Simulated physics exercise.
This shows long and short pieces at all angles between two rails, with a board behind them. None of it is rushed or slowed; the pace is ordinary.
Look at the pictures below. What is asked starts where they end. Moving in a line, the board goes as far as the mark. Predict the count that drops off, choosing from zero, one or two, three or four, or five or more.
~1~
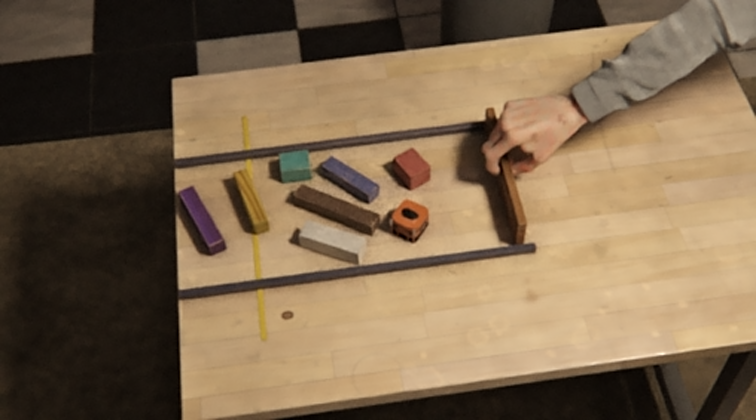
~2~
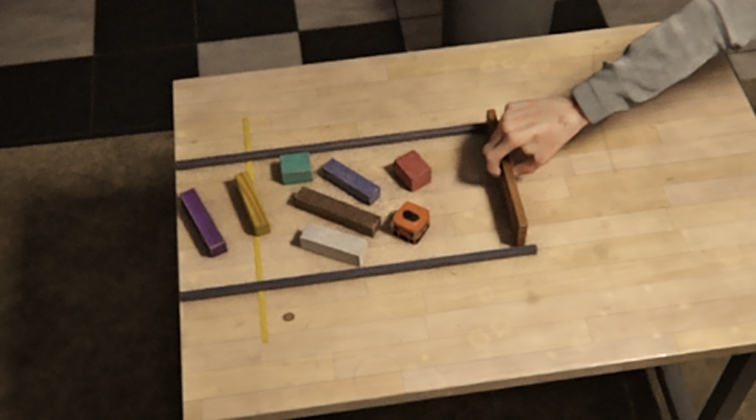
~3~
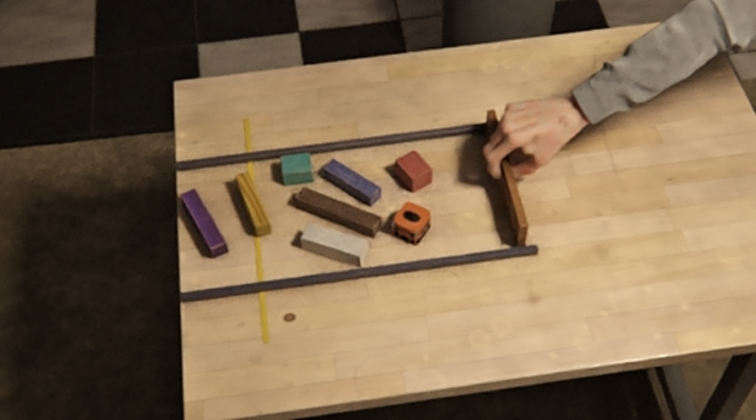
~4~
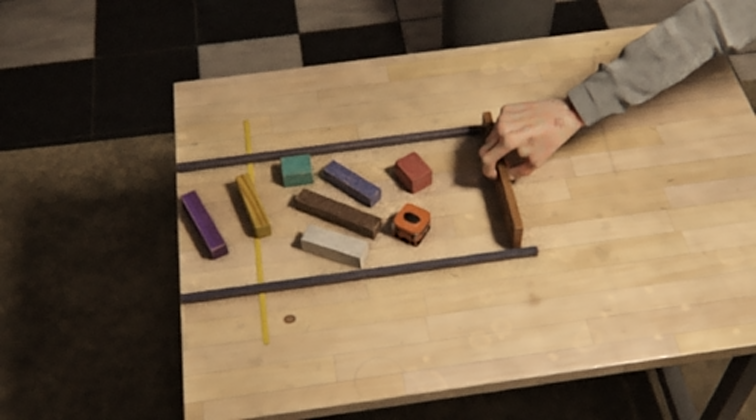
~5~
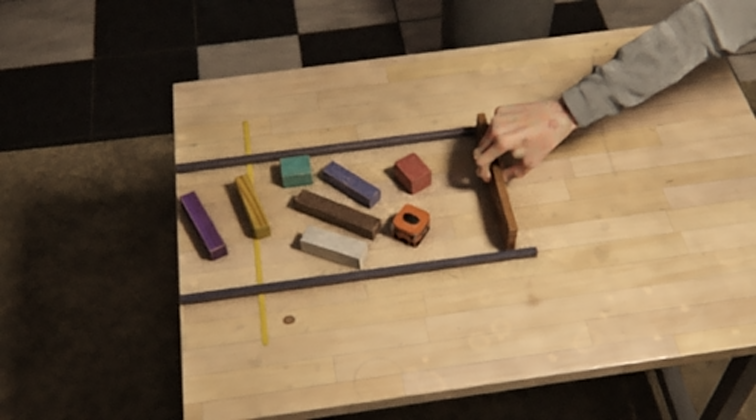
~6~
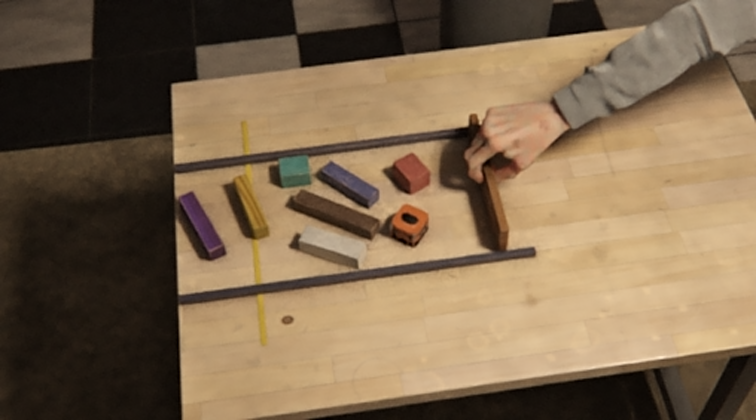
The count is one or two.
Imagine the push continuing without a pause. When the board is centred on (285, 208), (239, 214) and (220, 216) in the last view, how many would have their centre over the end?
Per position: 0 / 2 / 4.
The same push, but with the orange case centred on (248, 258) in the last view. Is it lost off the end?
It remains in place.
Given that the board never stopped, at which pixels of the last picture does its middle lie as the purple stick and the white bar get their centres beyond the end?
I reckon its middle sits around (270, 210) and then around (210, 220).
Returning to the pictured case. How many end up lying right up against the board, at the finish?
3 in contact.
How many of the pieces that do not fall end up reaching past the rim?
It would come to 1.
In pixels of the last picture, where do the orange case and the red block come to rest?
The orange case finishes at (241, 253); the red block finishes at (238, 193).
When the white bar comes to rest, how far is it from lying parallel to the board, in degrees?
It comes to around 85 degrees.
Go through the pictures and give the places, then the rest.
The first picture shows purple stick (202, 220); yellow stick (252, 202); turquoise block (295, 167); board (504, 175); tape (254, 219).
The second picture shows yellow stick (253, 203); blue bar (351, 182).
The third picture shows turquoise block (297, 169); orange case (412, 223).
The fourth picture shows purple stick (204, 224); white bar (335, 246).
The fifth picture shows yellow stick (253, 206); red block (413, 173).
The sixth picture shows purple stick (202, 225); yellow stick (251, 206); turquoise block (295, 171); board (487, 181); tape (253, 224).
Early on, none off yet; purple stick at rest near (202, 225); yellow stick at rest near (251, 206); turquoise block at rest near (295, 171).
A while later, none off yet; purple stick at rest near (202, 225); yellow stick at rest near (251, 206); turquoise block moving near (291, 171).
Further along, none off yet; purple stick moving near (196, 227); yellow stick travelled about its own width near (210, 217); turquoise block travelled well along near (232, 178).
Finally, the number that fall off is one or two; lost, yellow stick and purple stick.
